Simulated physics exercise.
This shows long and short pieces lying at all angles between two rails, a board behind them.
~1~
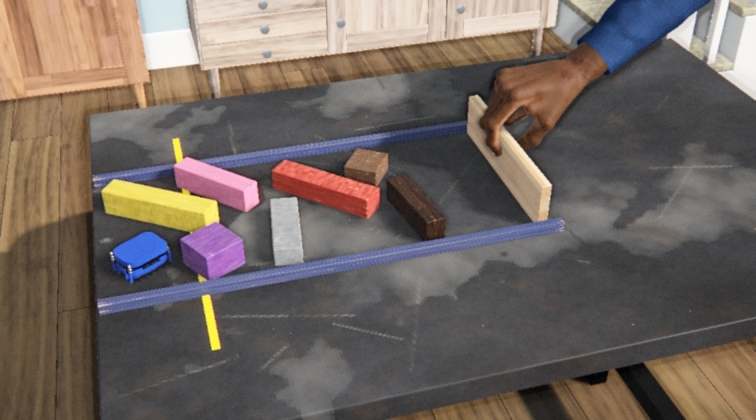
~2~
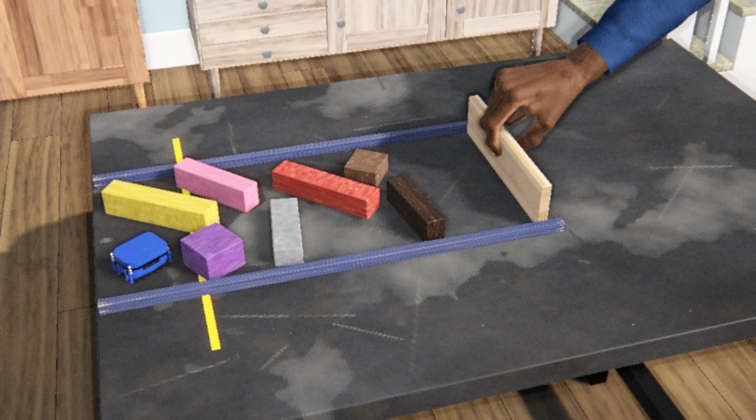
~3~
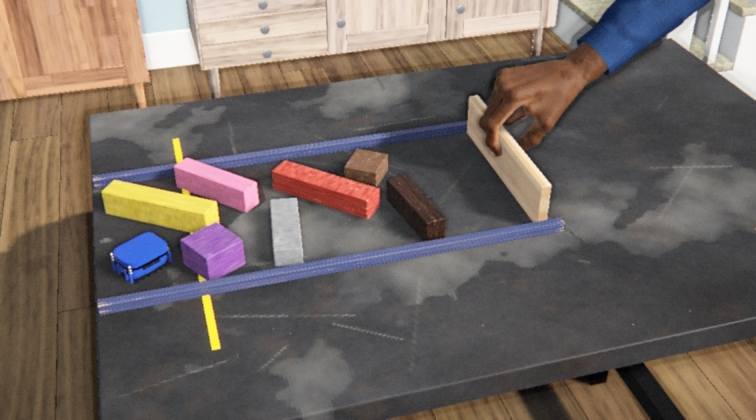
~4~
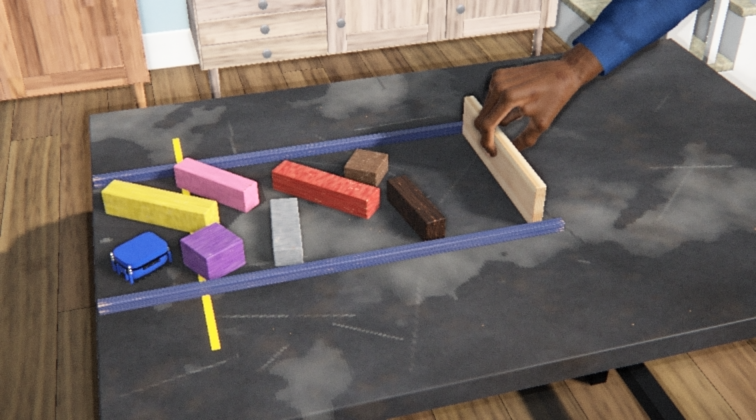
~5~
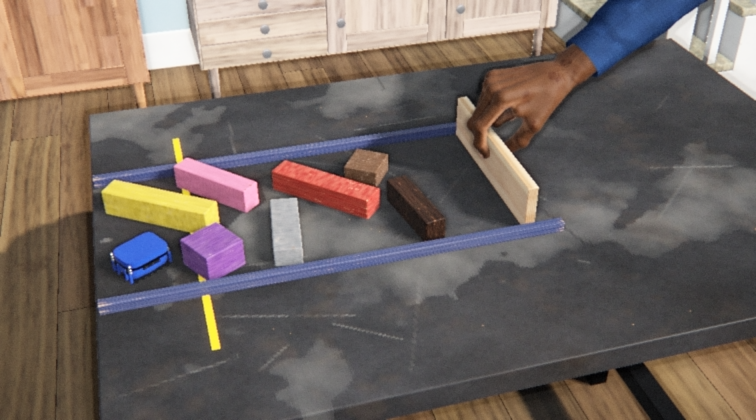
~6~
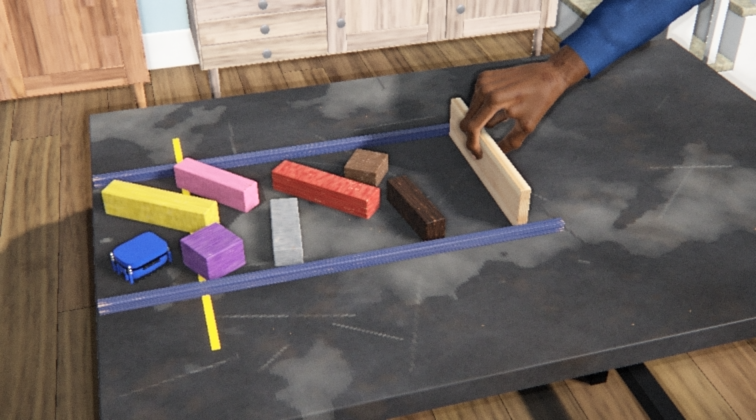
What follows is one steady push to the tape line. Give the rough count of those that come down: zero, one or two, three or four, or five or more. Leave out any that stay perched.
Outcome: The number that fall off is one or two.
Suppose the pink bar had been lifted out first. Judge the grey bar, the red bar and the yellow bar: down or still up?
The grey bar survives, the red bar stays on, the yellow bar stays on.
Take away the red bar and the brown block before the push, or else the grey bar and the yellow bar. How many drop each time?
The counts: 1 and 0.
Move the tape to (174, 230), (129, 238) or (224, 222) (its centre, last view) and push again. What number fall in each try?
It would be 4, 6 and 0.
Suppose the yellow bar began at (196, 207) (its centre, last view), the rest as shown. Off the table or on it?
From there it falls.
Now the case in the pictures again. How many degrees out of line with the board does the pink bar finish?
About 15°.
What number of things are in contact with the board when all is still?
2 of them.
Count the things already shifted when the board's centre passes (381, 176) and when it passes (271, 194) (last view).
The counts are 3 and 7.
Soon after, none off yet; blue case at rest near (142, 258); yellow bar at rest near (160, 208); purple block at rest near (213, 252).
At rest, the number that fall off is one or two; fallen, yellow bar and blue case.
